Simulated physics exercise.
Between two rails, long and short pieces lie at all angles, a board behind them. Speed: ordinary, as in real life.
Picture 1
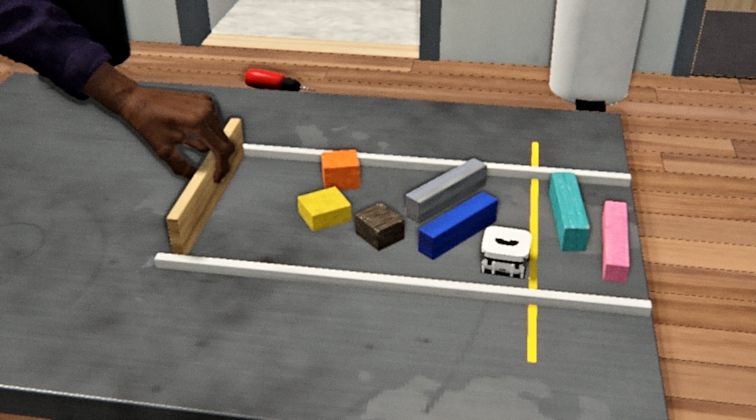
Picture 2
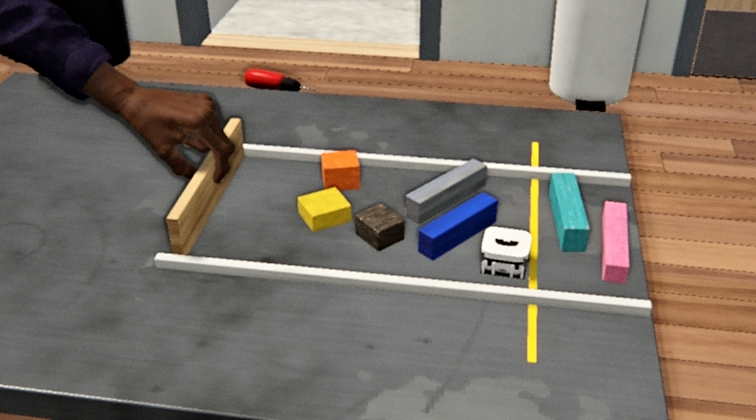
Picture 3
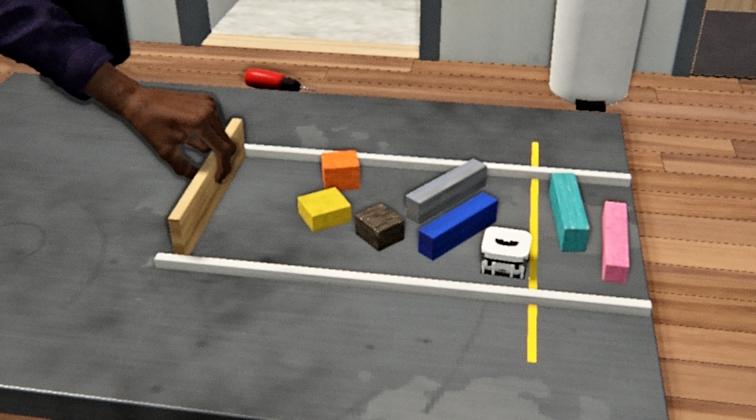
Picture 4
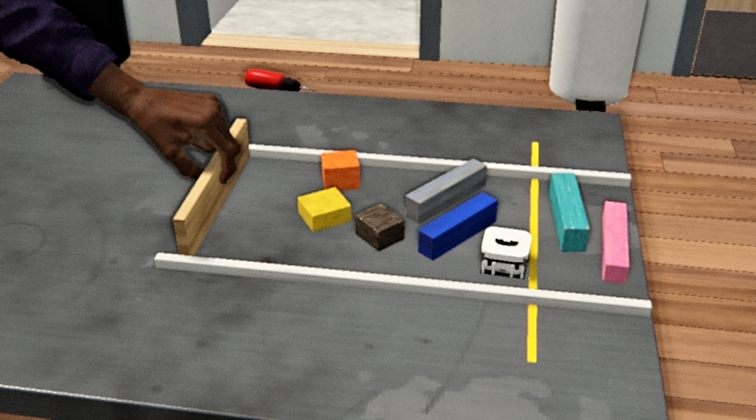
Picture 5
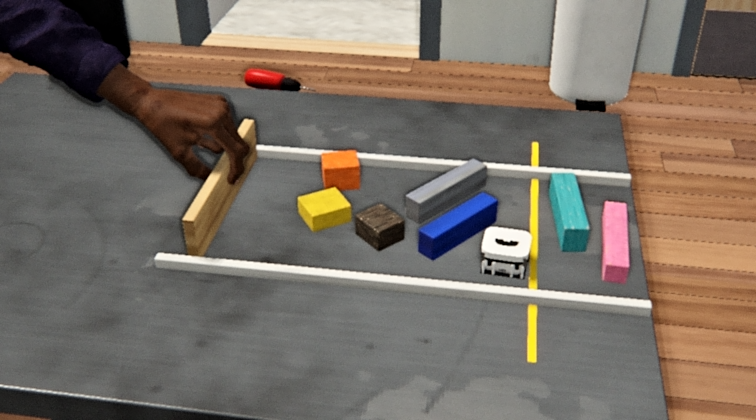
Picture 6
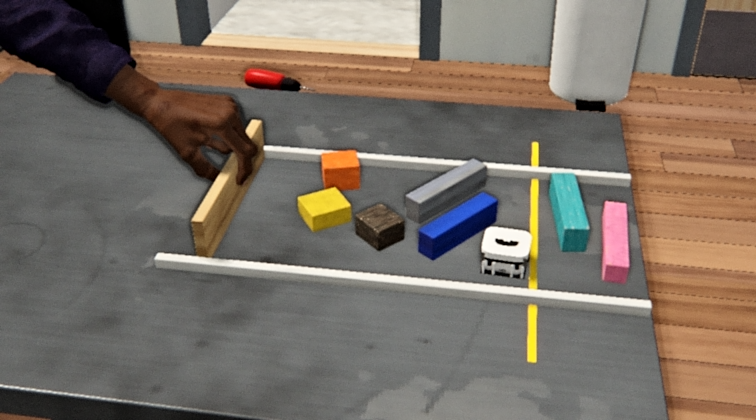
A hand in a dark sleeve grips an upright wooden board at the left of a dark grey tabletop, seen from above at an angle, with wood flooring around it. Between two white rails lie orange, yellow and dark brown blocks, grey and blue bars, a small white case, and turquoise and pink bars beyond a yellow line. The hand holds nearly still, then slides the board slightly right, touching no pieces, while the camera stays fixed.
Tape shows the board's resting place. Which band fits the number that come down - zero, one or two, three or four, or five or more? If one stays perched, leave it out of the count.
The band that fits is one or two.
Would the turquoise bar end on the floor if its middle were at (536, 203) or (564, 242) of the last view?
In order, hangs on; falls away.
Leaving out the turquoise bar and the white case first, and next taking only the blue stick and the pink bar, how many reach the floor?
0 and 0.
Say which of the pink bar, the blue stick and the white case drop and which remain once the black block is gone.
Pink bar down, blue stick still up, white case still up.
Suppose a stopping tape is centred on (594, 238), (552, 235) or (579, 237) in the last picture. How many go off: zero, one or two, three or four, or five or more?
Trial 1 - at least five; trial 2 - just one or two; trial 3 - three to four.
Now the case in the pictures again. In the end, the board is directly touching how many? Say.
3 are in contact with it.
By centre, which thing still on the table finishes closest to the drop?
Looking at the middles, it's the turquoise bar.
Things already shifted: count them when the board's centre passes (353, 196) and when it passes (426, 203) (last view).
So far 3, and 6 at the second.
Early on, none off yet; pink bar at rest near (615, 241); turquoise bar at rest near (568, 211); white case at rest near (506, 253).
Finally, the number that fall off is one or two; lost, pink bar.
